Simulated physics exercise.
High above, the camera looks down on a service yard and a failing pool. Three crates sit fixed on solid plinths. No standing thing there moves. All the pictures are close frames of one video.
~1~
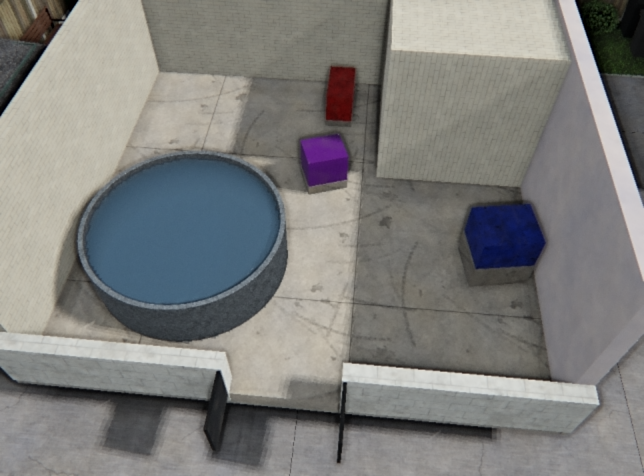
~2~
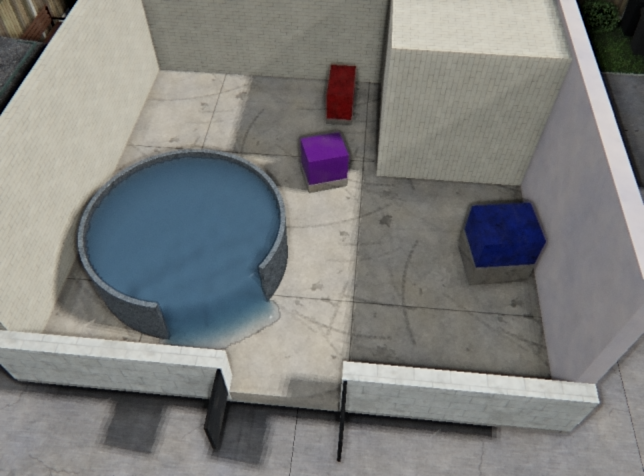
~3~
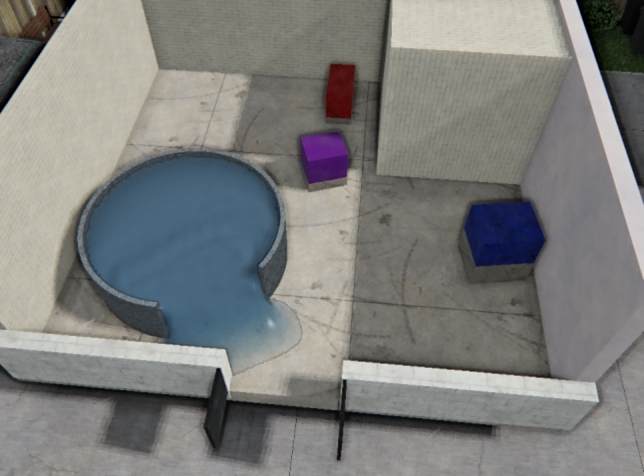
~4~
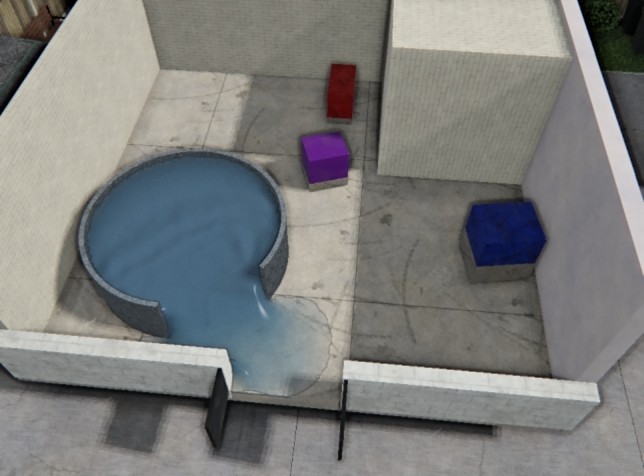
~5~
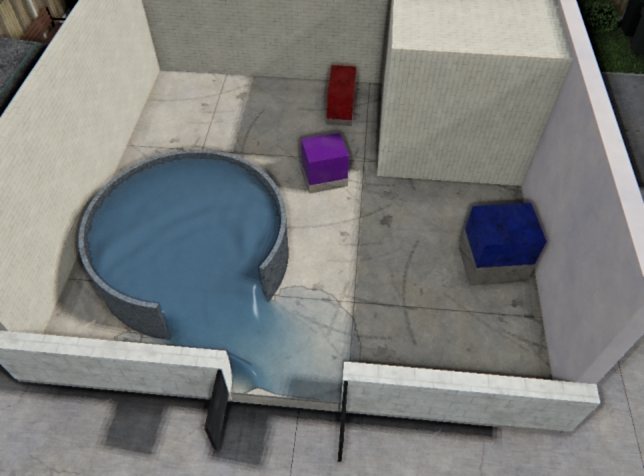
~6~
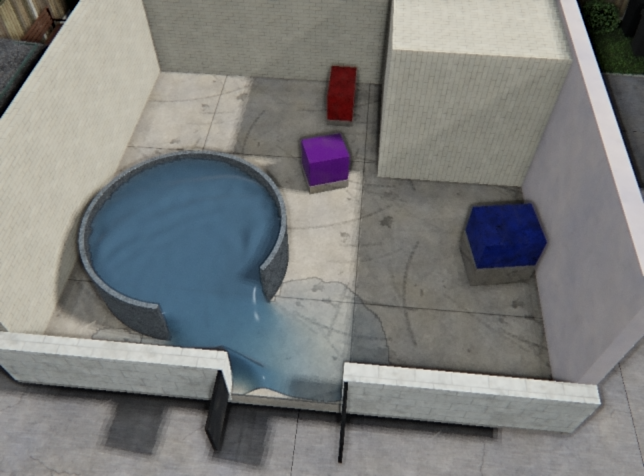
In a walled yard seen from above, a round pool of blue water stands full and still near red, purple and blue blocks. Its near right side opens and water pours through the gap, then spreads across the paving toward the front wall and rightward into the shade, while the blocks stay put.
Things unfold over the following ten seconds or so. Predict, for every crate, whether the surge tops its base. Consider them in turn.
In the end the red crate is going to stay clear of the water; the blue crate is going to stay clear of the water; the purple crate is going to stay clear of the water.
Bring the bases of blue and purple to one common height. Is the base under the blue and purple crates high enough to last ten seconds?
Then: The blue one takes water; the purple one escapes it.
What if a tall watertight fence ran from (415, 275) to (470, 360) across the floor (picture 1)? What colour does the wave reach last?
That would be the red-painted one.
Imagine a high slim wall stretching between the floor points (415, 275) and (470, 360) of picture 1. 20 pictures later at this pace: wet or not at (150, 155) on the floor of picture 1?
There: Under water.
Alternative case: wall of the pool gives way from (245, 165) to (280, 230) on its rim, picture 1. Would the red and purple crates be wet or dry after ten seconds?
As it turns out, the red crate gets overtopped, and the purple crate gets overtopped.
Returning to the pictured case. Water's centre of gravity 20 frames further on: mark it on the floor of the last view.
The centre of mass sits at about (237, 280).
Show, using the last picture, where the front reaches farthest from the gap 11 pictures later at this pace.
The farthest point of the front sits at (530, 310).
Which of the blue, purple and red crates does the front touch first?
The blue crate, then.
A moment on, water covers 20 % of the floor; the red crate not reached, the blue crate not reached, the purple crate not reached.
Next, water covers 30 % of the floor; the red crate not reached, the blue crate not reached, the purple crate not reached.
Then, water covers 45 % of the floor; the red crate not reached, the blue crate water round its plinth, the purple crate not reached.
Later, water covers 85 % of the floor; the red crate water round its plinth, the blue crate water round its plinth, the purple crate water round its plinth.
In the end, water covers 100 % of the floor; the red crate stayed above the water, the blue crate stayed above the water, the purple crate stayed above the water.
